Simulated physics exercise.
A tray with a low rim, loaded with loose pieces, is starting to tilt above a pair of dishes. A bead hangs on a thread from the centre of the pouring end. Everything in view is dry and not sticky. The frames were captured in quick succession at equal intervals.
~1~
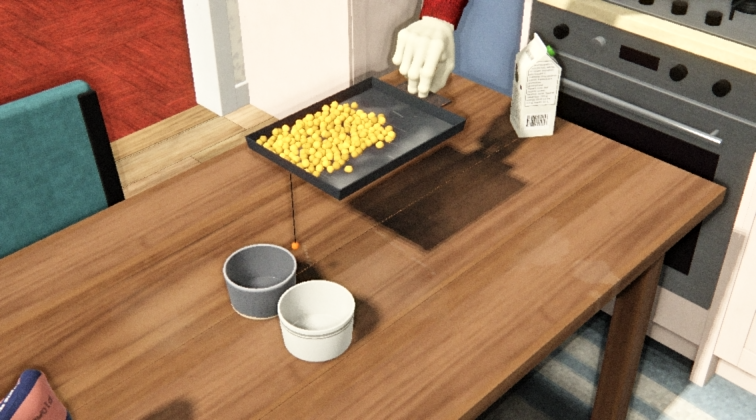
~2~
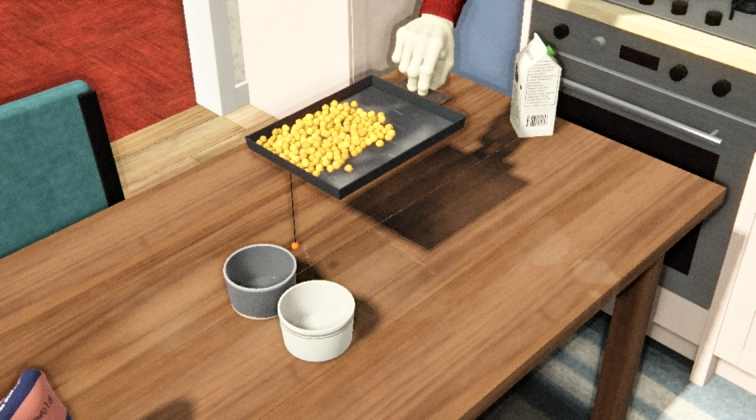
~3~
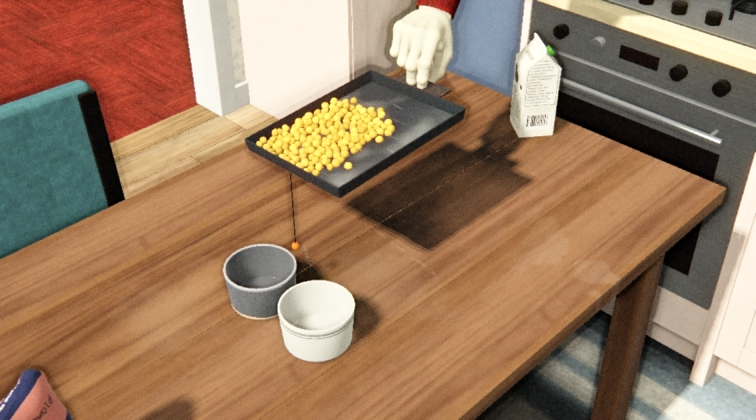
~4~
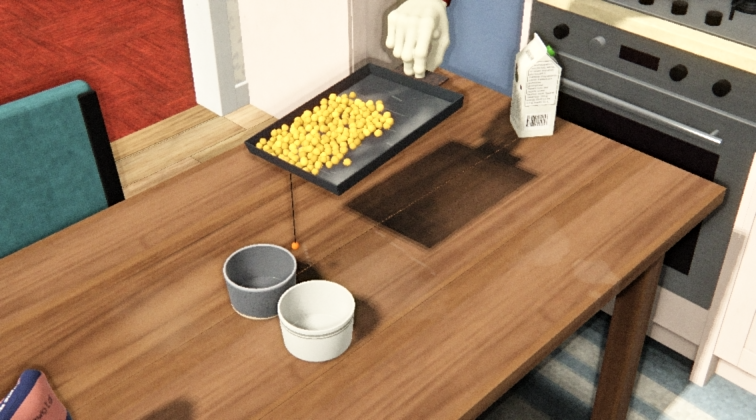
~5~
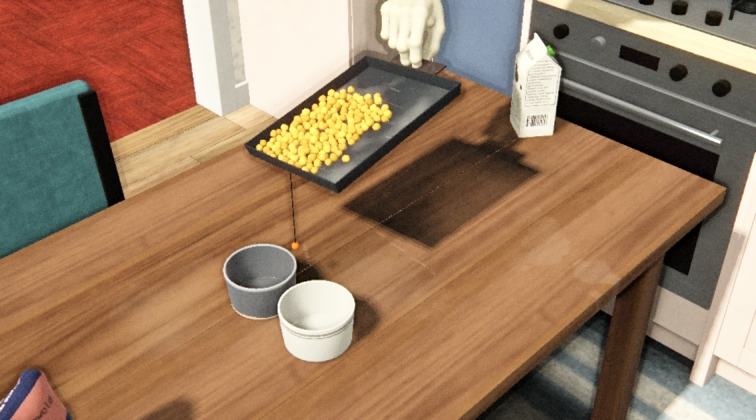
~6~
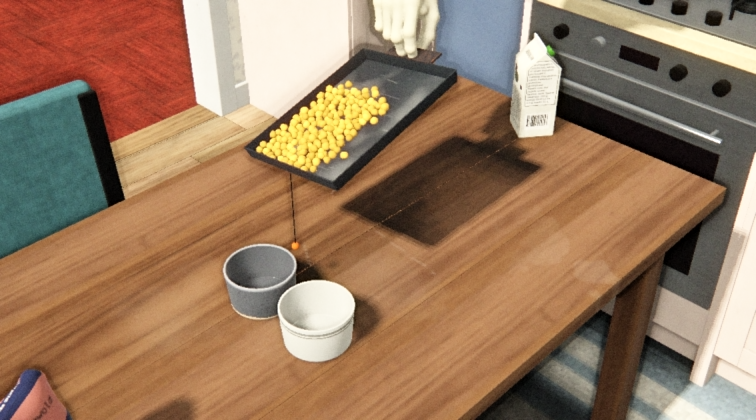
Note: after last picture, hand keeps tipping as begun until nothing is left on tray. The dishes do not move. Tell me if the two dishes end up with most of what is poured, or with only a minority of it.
Only a minority.
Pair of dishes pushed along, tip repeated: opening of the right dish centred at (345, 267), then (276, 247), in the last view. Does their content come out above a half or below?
First place: Short of half; second place: Beyond half.
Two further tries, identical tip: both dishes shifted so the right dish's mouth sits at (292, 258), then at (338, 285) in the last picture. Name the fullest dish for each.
Result, try one: The left of the two; try two: The left of the two.
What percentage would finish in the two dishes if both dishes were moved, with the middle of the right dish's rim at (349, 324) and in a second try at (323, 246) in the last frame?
You'd end up with around 0 per cent and then around 20 per cent.
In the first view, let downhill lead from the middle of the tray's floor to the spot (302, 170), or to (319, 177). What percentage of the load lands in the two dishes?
Shares: About 60 in a hundred, then about 80 in a hundred.
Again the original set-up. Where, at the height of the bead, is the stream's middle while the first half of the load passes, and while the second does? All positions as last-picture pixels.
The first part passes (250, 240); everything after passes (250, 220).
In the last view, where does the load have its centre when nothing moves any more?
Centre at rest: Close to (248, 272).
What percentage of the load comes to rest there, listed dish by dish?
Left 30 per cent, right 0 per cent.
Soon after the last picture, tray tipped steeply; nearly all on the tray; a stray few in the air.
A little later, tray tipped past a quarter turn; nearly all on the tray; a stray few in the left dish; a small part outside both; a stray few in the air.
Later still, tray tipped past a quarter turn; about a third in the left dish; about two thirds outside both.
At rest, tray tipped past a quarter turn; none in the right dish; about a third in the left dish; about two thirds outside both.
